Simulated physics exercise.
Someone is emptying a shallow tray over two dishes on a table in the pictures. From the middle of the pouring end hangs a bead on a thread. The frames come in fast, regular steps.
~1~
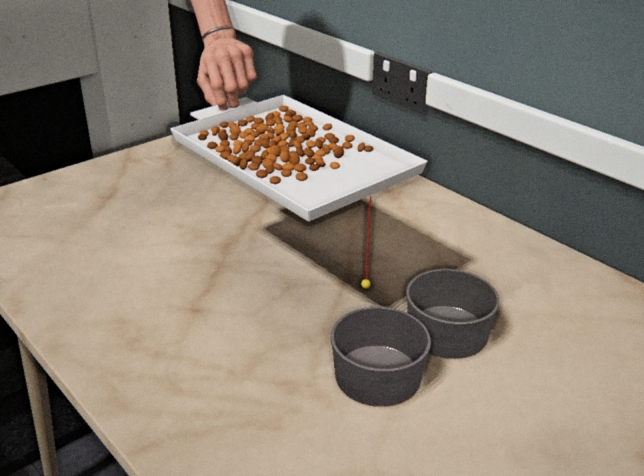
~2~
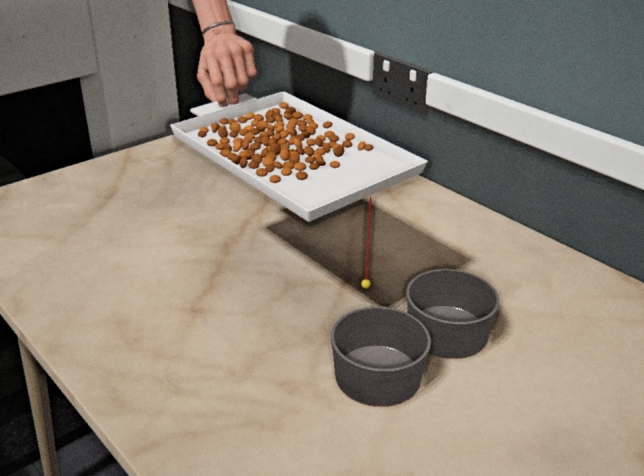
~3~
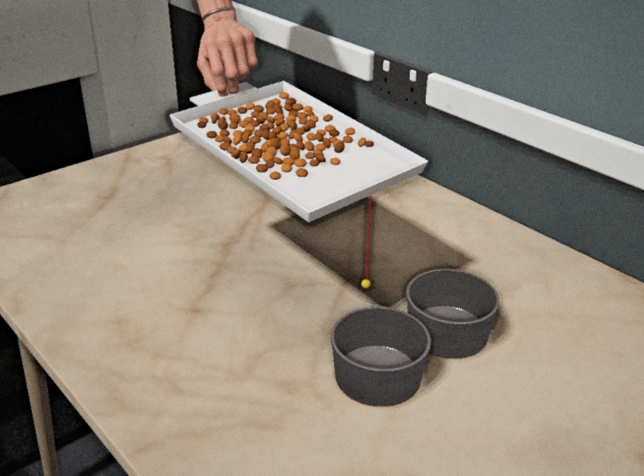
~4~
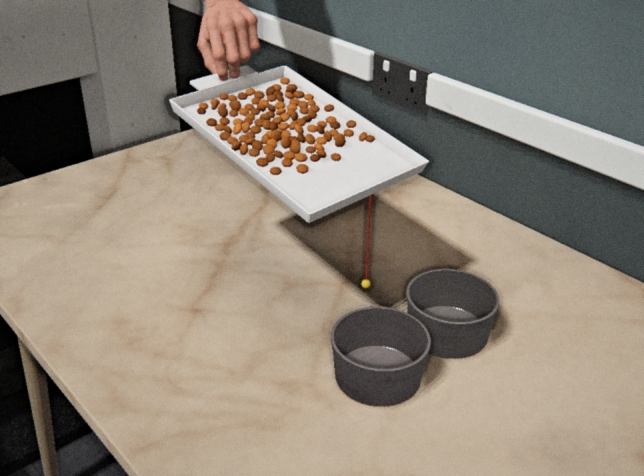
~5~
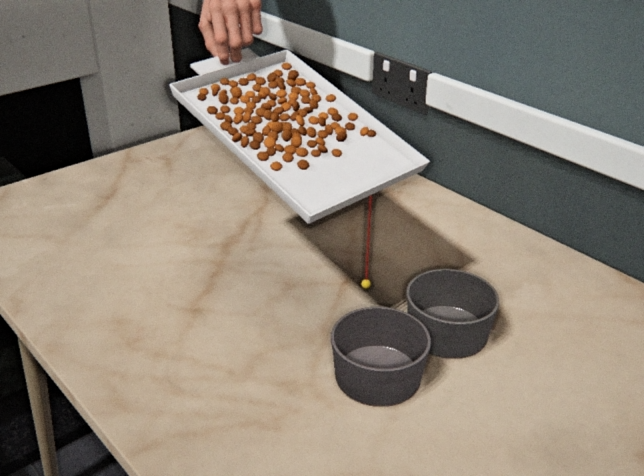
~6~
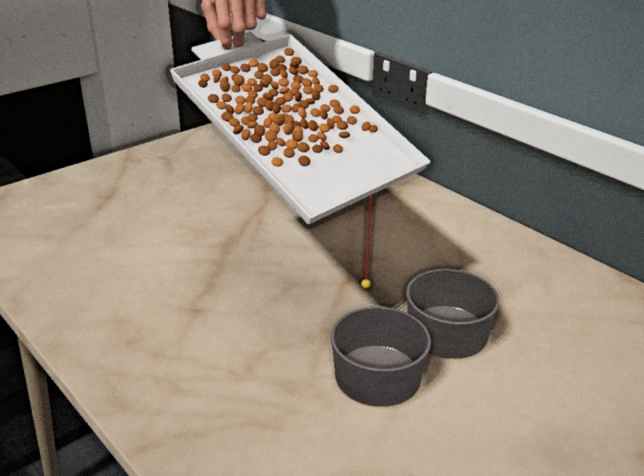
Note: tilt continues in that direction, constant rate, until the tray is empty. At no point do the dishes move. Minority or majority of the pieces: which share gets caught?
It looks like most goes in the dishes, when all's done.
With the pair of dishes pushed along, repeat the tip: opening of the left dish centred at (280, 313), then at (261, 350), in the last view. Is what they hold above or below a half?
In turn: Under half; less than half.
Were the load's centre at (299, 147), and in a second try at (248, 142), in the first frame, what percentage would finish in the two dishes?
First case: Some 70 %; second case: Some 70 %.
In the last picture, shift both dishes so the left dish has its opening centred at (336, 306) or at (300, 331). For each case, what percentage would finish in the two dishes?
20 per cent the first time, 40 per cent the second time.
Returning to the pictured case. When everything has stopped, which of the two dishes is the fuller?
The one that comes out ahead is the leftward one.
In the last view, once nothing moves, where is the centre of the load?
I'd place the middle at about (382, 371).
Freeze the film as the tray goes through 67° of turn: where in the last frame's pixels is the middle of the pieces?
Roughly (358, 197).
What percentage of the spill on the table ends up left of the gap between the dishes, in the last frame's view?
That comes to about 70 per cent of the pieces.
Soon after the last picture, tray tipped steeply; about two thirds on the tray; a stray few in the left dish; about a third in the air.
A little later, tray tipped past a quarter turn; a stray few on the tray; about half in the left dish; a small part in the right dish; about a quarter outside both; a small part in the air.
Later still, tray tipped past a quarter turn; about two thirds in the left dish; a small part in the right dish; about a quarter outside both.
At rest, tray tipped past a quarter turn; about two thirds in the left dish; a small part in the right dish; about a quarter outside both.
